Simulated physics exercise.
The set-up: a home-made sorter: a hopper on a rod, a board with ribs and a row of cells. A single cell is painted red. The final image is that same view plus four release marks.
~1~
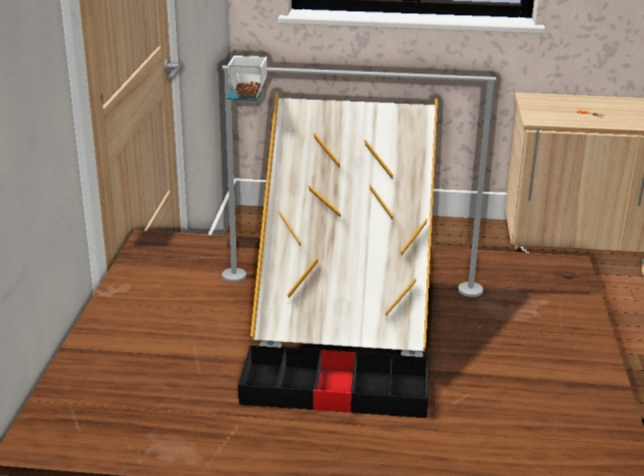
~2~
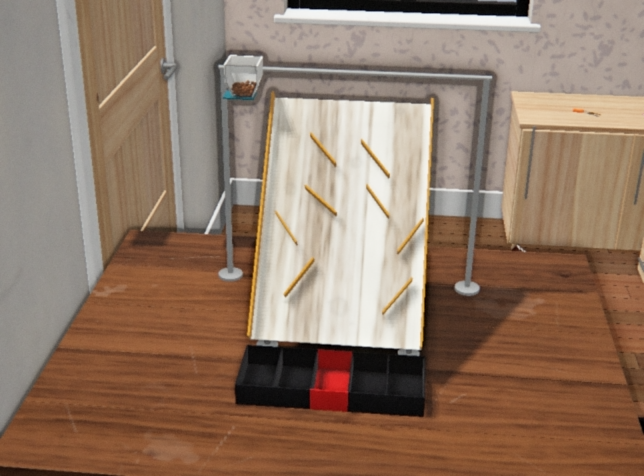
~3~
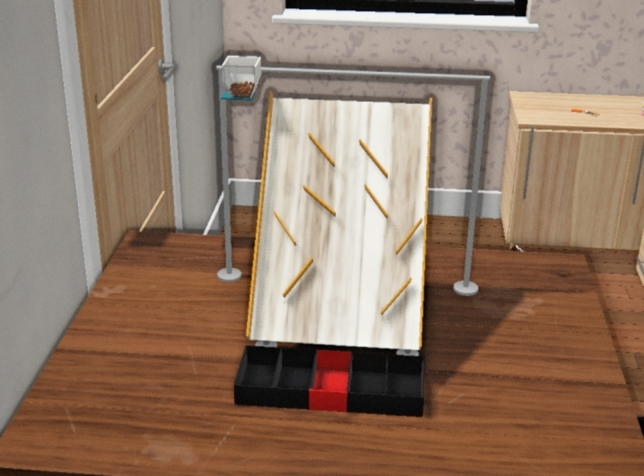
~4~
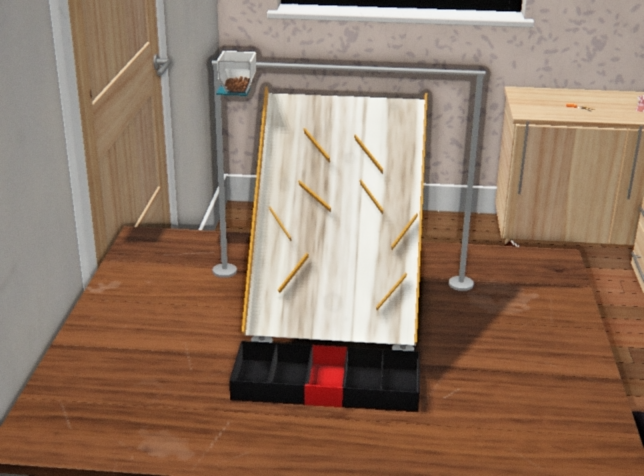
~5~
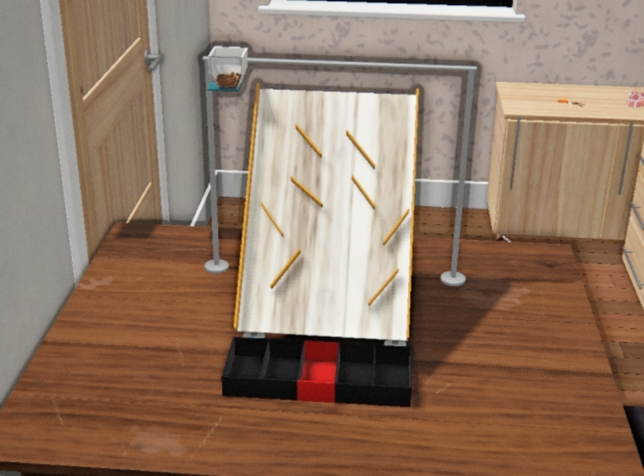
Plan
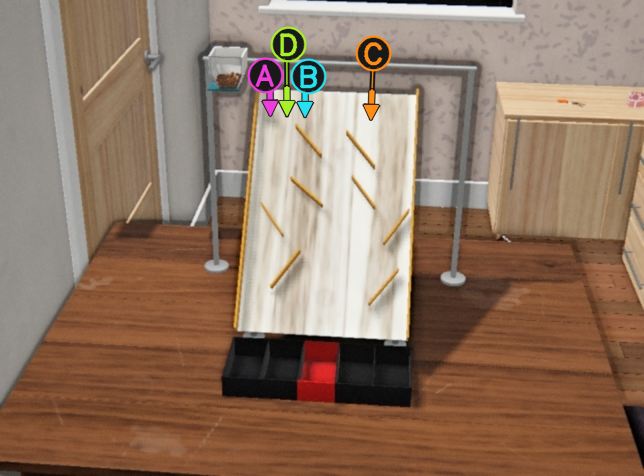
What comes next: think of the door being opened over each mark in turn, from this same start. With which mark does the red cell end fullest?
I would pick mark C.
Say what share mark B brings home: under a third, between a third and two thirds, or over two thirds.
Under a third.
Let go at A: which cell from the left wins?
The first.
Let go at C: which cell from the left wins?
The third.
On the marked copy, mark A meets the board at (270, 110); mark B meets the board at (305, 111); mark C meets the board at (371, 114); mark D meets the board at (287, 110).
Choosing A, a small share in the red cell, close to two thirds in other cells, close to a quarter outside the box.
Choosing B, a small share in the red cell, close to two thirds in other cells, a small share outside the box.
Choosing C, close to half in the red cell, close to a quarter in other cells, close to a quarter outside the box.
Choosing D, a small share in the red cell, close to two thirds in other cells, close to a quarter outside the box.
